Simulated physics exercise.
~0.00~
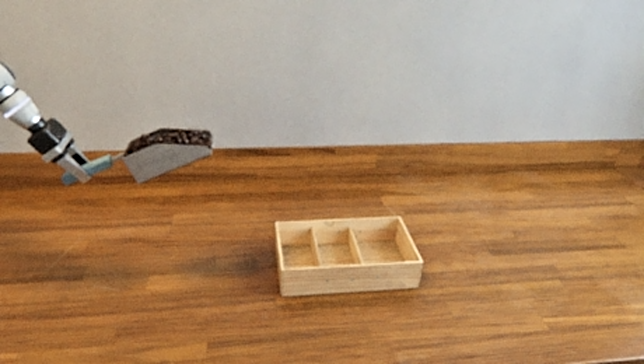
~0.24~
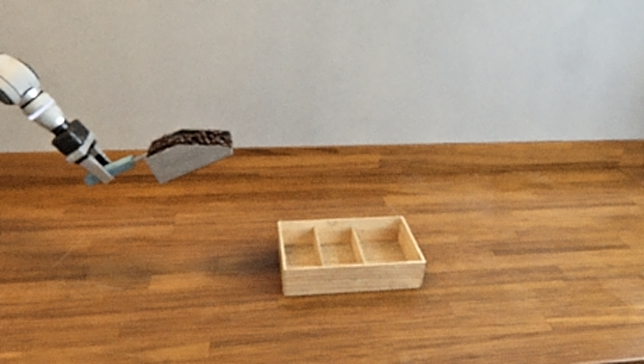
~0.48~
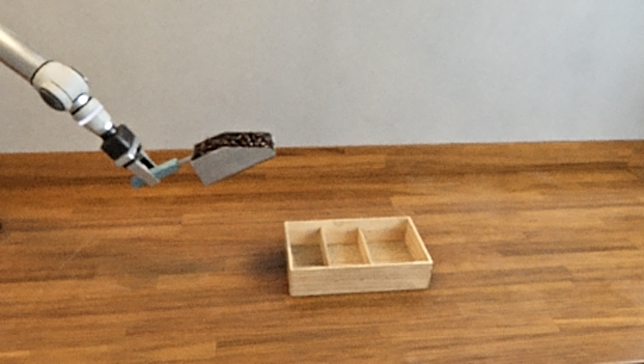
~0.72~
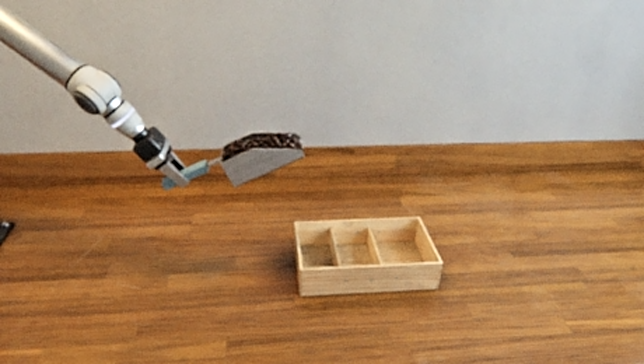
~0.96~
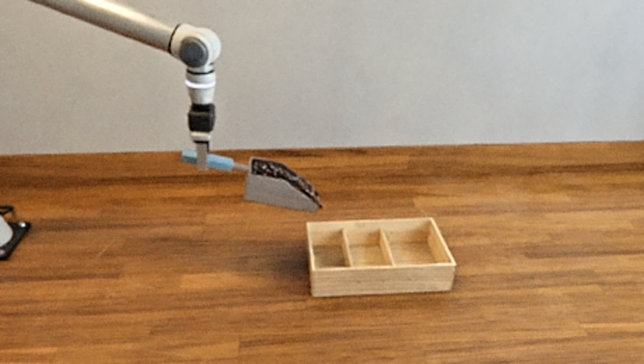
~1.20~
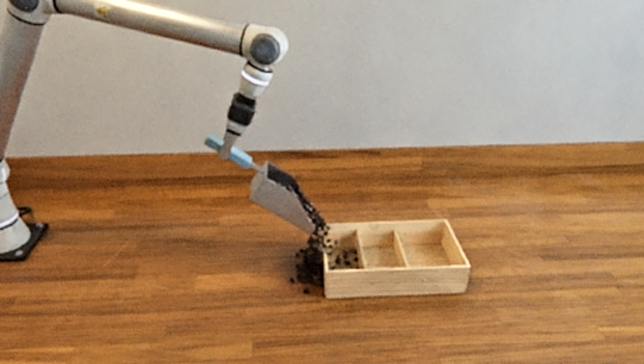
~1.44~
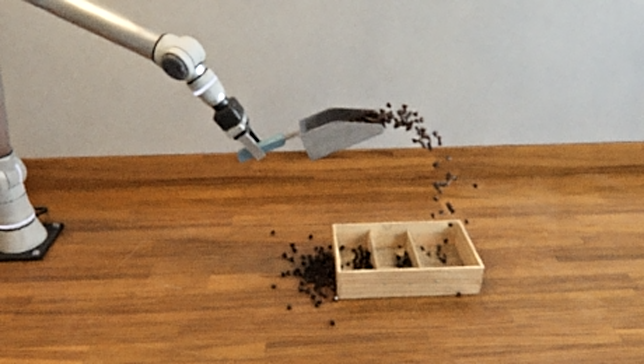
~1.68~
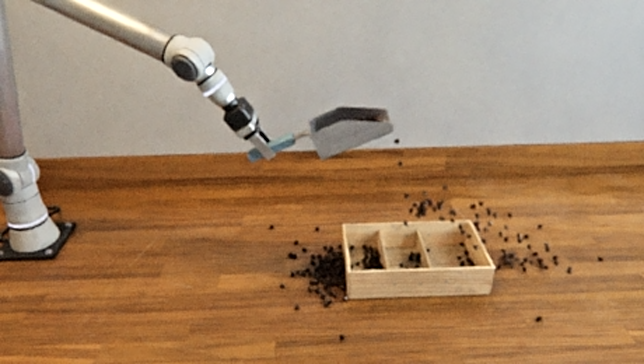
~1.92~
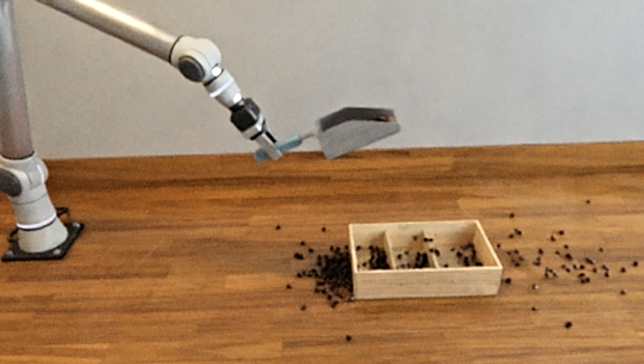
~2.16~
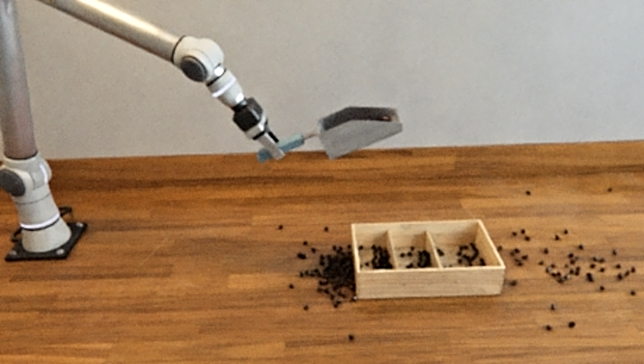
A robot arm carried a scoop heaped with dark beans right, tipped some beside and into a divided wooden box, then swung up and flung more across it, stopping with beans in the box and scattered over the wooden table on both sides.
